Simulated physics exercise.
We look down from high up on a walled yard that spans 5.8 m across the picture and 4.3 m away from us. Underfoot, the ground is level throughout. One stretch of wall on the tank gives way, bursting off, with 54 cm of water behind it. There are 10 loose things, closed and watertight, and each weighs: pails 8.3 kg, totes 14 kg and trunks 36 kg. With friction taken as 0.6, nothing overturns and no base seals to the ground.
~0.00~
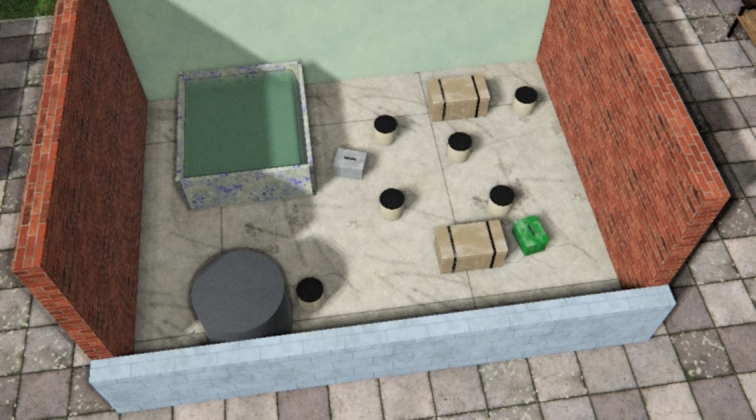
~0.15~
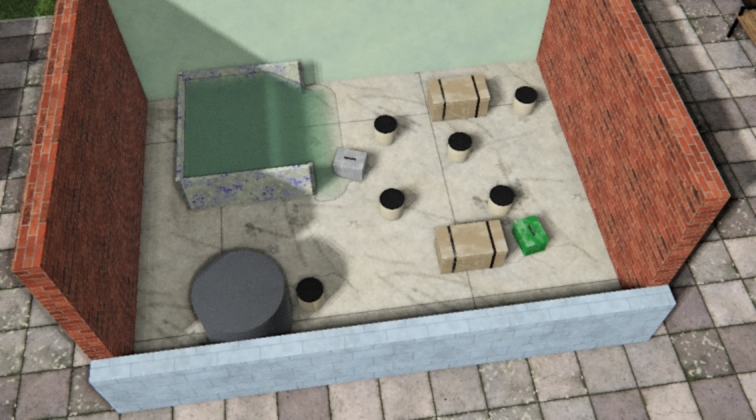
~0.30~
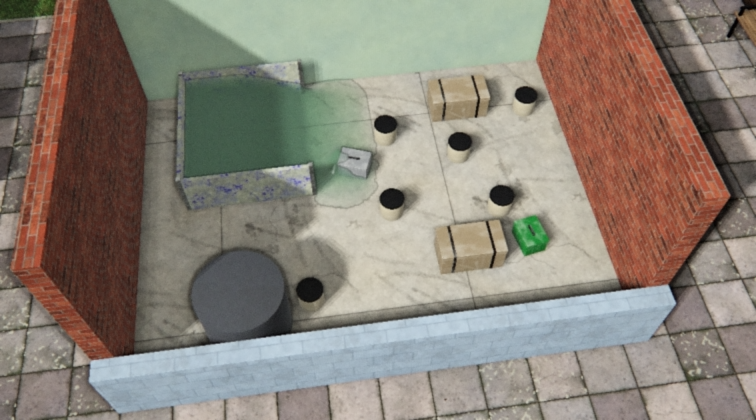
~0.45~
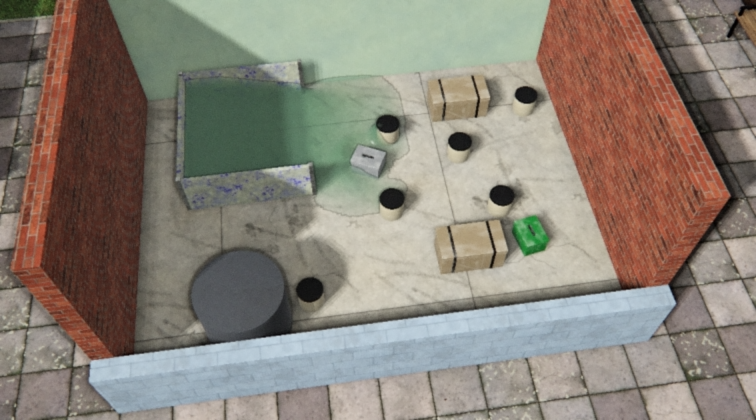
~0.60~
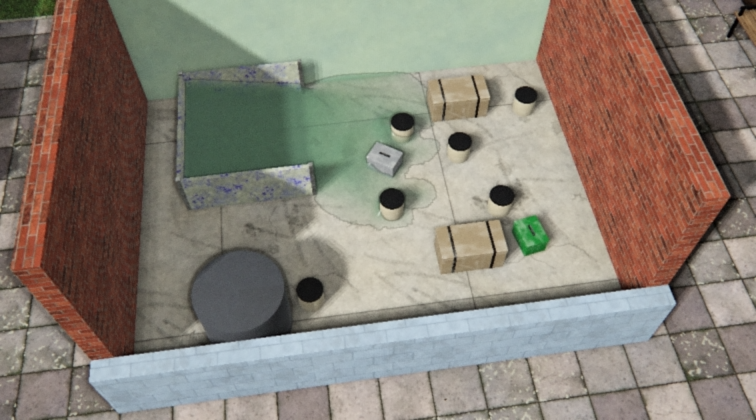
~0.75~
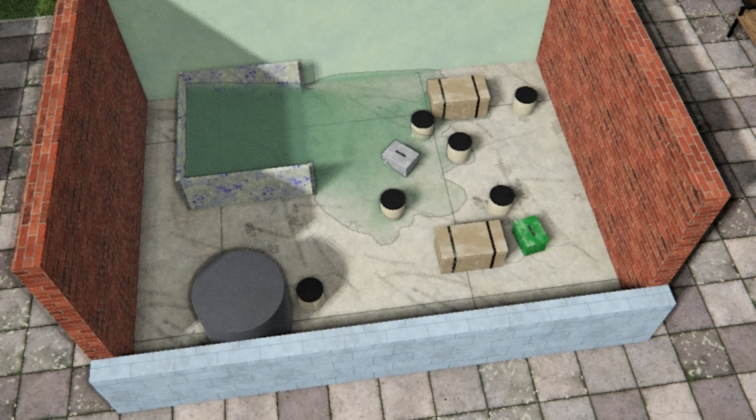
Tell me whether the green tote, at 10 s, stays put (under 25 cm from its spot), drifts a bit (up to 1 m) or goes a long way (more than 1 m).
It is left a long distance off.
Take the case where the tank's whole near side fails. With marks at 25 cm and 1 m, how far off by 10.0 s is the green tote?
The green tote simply stays where it is.
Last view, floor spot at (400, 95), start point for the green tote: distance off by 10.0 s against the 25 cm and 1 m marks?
By that time it is swept a long way.
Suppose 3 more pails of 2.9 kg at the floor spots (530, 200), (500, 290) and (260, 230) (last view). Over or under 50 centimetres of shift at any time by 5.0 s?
From first to last: Surpasses it, surpasses it, does not reach it.
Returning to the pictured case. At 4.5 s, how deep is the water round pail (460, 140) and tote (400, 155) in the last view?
First about 21 cm, second about 19 cm.
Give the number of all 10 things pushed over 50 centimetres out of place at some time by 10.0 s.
10.
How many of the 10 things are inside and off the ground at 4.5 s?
8 at that moment.
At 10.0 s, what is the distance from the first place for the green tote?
Distance: Near 200 cm.
After 2.0 s the green tote is near (538, 234), 0.1 m from its start, aground; 4 afloat.
After 4.5 s the green tote is near (507, 276), 0.8 m from its start, afloat; 8 afloat.
After 7.0 s the green tote is near (383, 278), 2.0 m from its start, aground; 4 afloat.
After 10.0 s the green tote is near (379, 276), 2.0 m from its start, aground; 0 afloat.
